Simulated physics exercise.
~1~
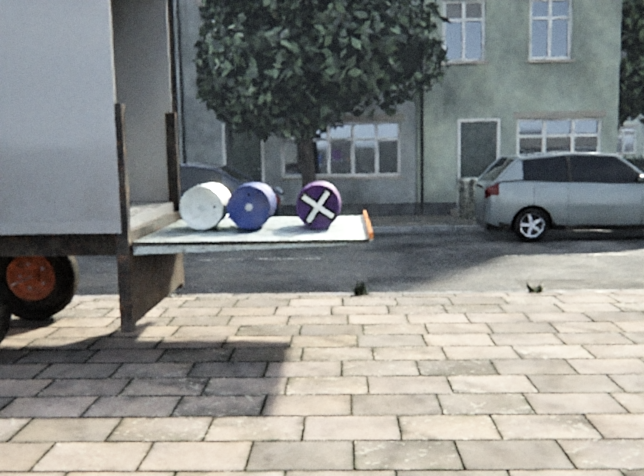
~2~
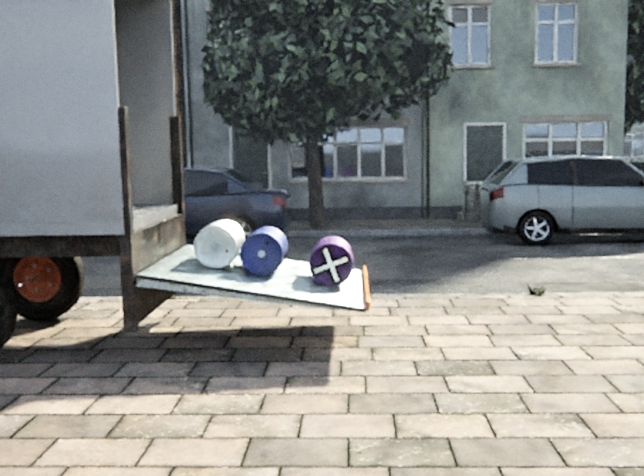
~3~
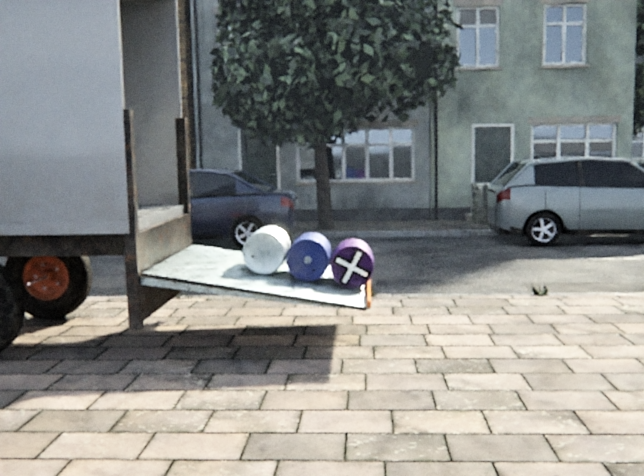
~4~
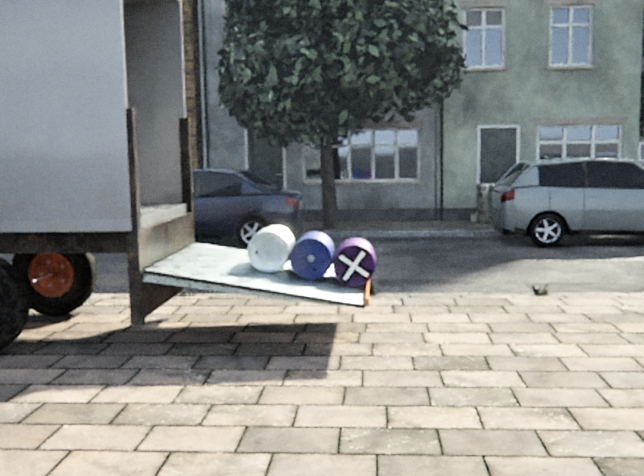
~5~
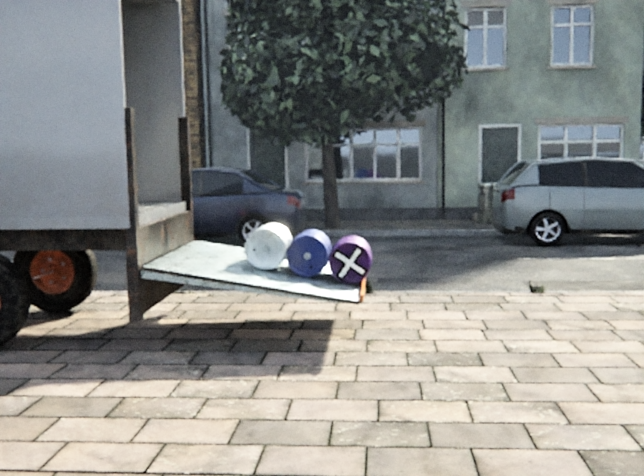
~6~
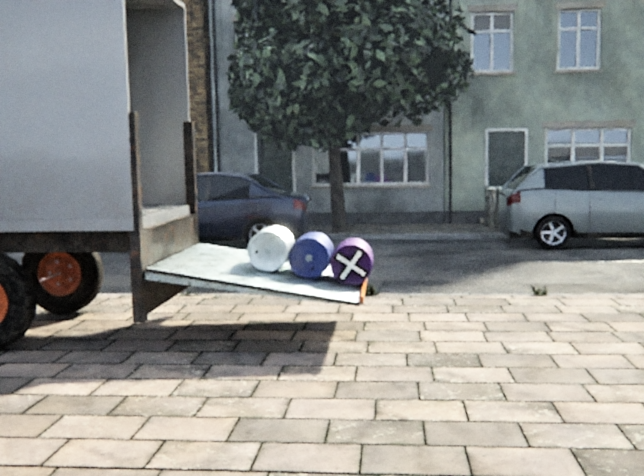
On a lorry's tilting tail lift, three kegs roll right and stop against its raised edge.
